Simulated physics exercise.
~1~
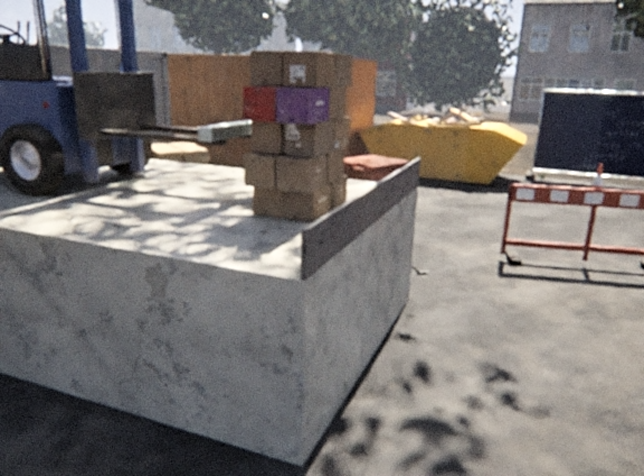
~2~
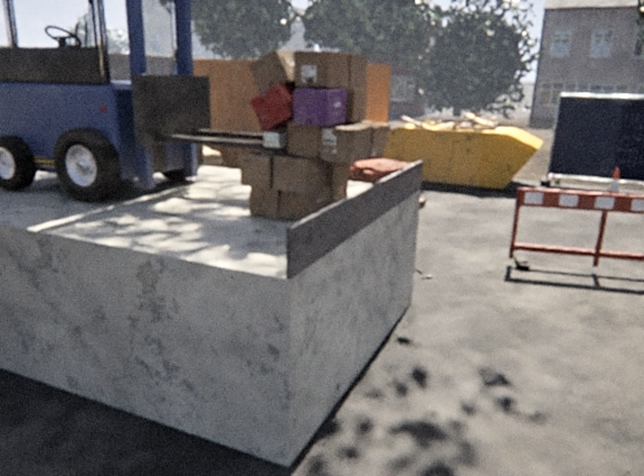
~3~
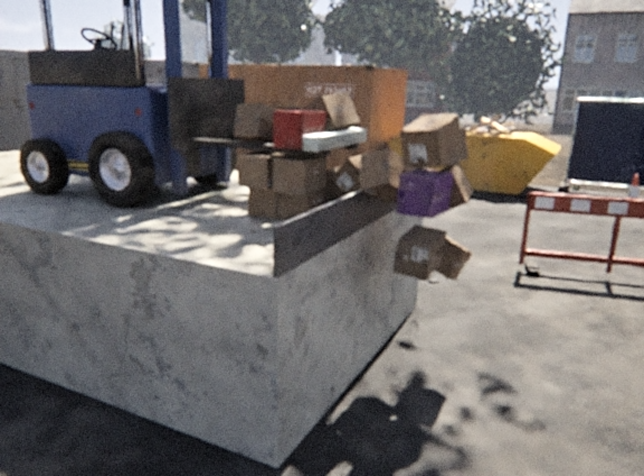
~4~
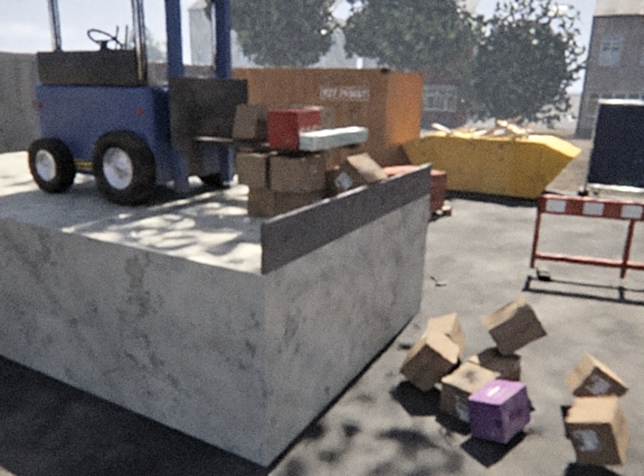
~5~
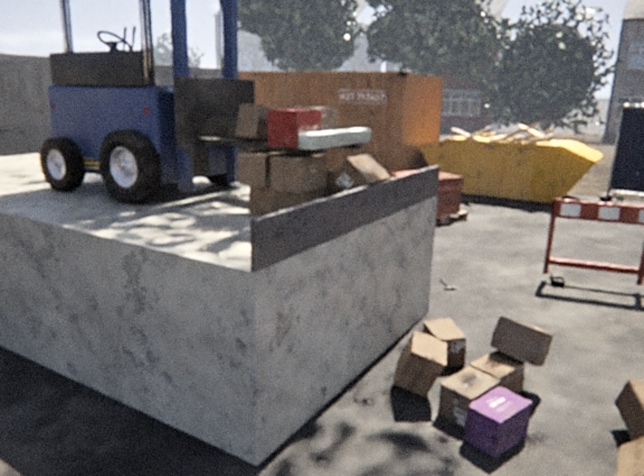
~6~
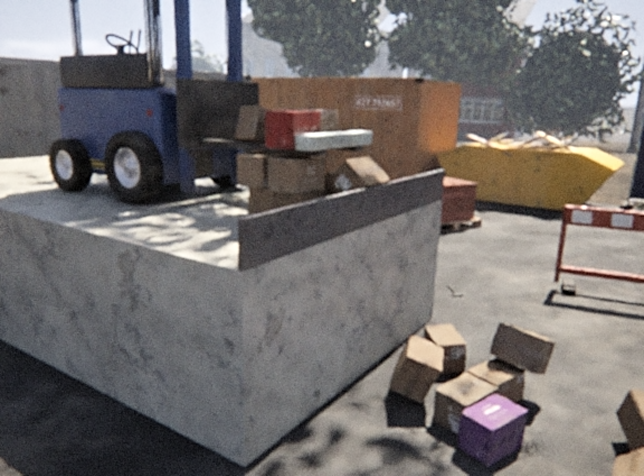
On a loading dock, a forklift's beam shoves stacked cartons, and several tumble to the ground.
